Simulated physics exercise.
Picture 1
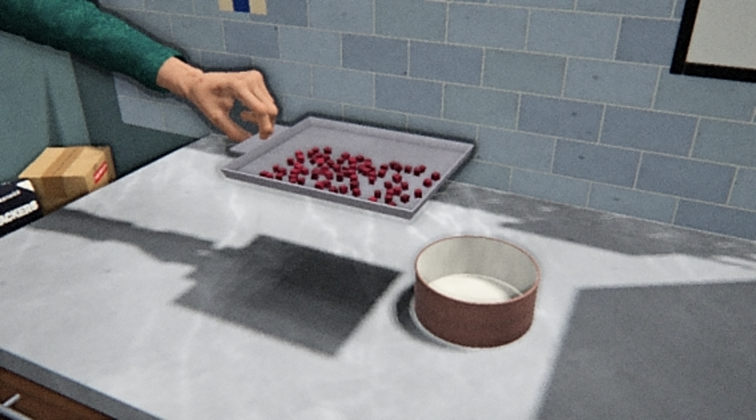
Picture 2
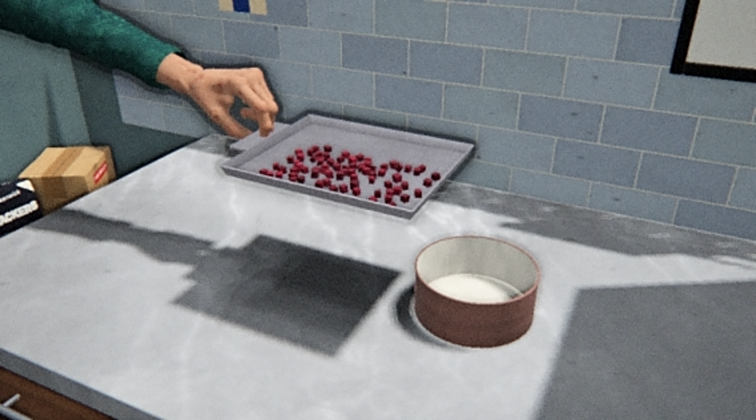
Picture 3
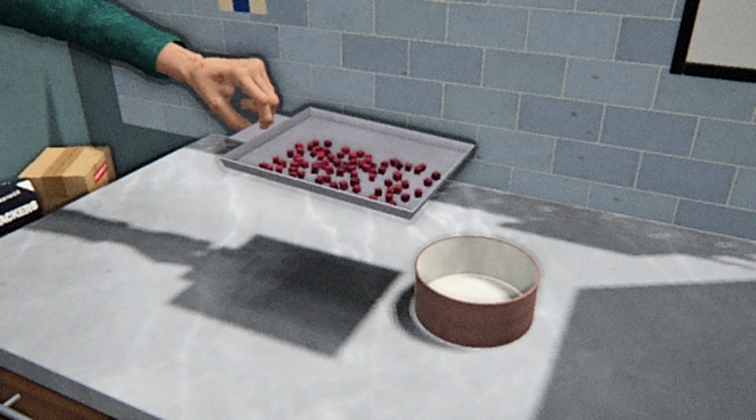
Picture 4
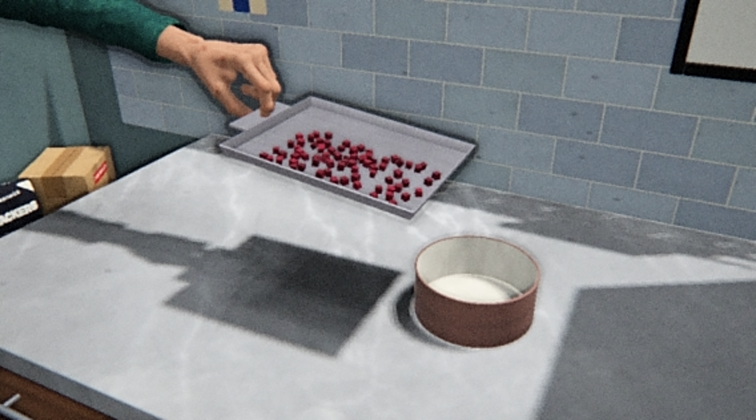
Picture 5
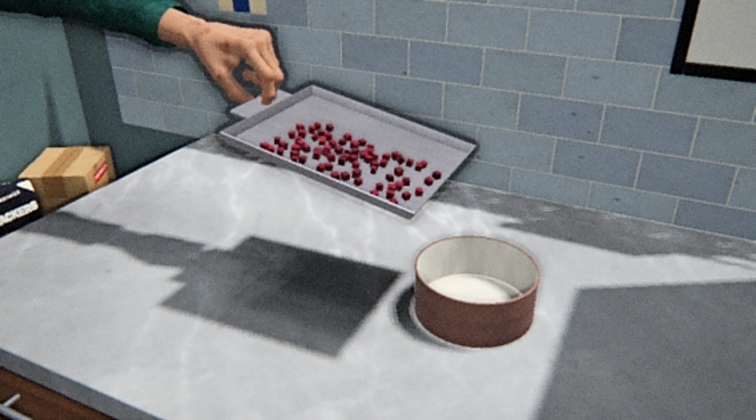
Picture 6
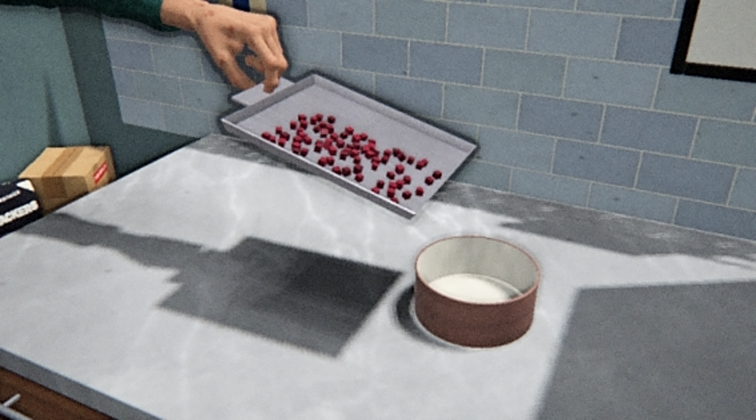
Grey tray of small dark red pieces tilting gradually toward the right, a green-sleeved hand at its raised left end, beside a round pot.
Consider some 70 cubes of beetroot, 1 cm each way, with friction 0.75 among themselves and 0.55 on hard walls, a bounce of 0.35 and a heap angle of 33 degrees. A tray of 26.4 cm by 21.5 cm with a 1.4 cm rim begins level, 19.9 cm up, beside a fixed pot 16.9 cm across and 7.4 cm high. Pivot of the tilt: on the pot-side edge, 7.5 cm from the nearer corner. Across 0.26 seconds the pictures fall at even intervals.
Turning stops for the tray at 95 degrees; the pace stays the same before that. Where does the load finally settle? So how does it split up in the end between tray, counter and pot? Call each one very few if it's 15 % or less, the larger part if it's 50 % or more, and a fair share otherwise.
I'd say tray very few, counter a fair share, pot the larger part.
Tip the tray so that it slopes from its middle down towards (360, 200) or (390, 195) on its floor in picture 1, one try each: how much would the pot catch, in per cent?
I'd put it at roughly 0 per cent for the first tilt and roughly 0 per cent for the second.
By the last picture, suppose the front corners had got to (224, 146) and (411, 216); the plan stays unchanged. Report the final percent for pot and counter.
Final per cent - pot 0, counter 100.
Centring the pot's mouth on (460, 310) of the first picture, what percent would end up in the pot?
Some 70 per cent.
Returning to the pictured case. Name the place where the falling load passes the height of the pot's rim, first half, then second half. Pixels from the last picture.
The first half passes near (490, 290) and the second half near (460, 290).
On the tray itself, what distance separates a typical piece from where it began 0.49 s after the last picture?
It has moved some 9 cm from its start.
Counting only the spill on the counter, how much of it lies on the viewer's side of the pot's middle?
Some 100 per cent.
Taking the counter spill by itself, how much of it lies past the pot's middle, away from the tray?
About 80 %.
Then, 0.49 s after the last picture, tilt 54 degrees; the tray holds 100 %, the pot 0 %.
Then, 0.81 s after the last picture, tilt 78 degrees; the tray holds 50 %, the pot 30 %.
Then, 1.23 s after the last picture, tilt 95 degrees; the tray holds 10 %, the pot 50 %.
In the end, tray 0 %, counter 30 %, pot 70 %.
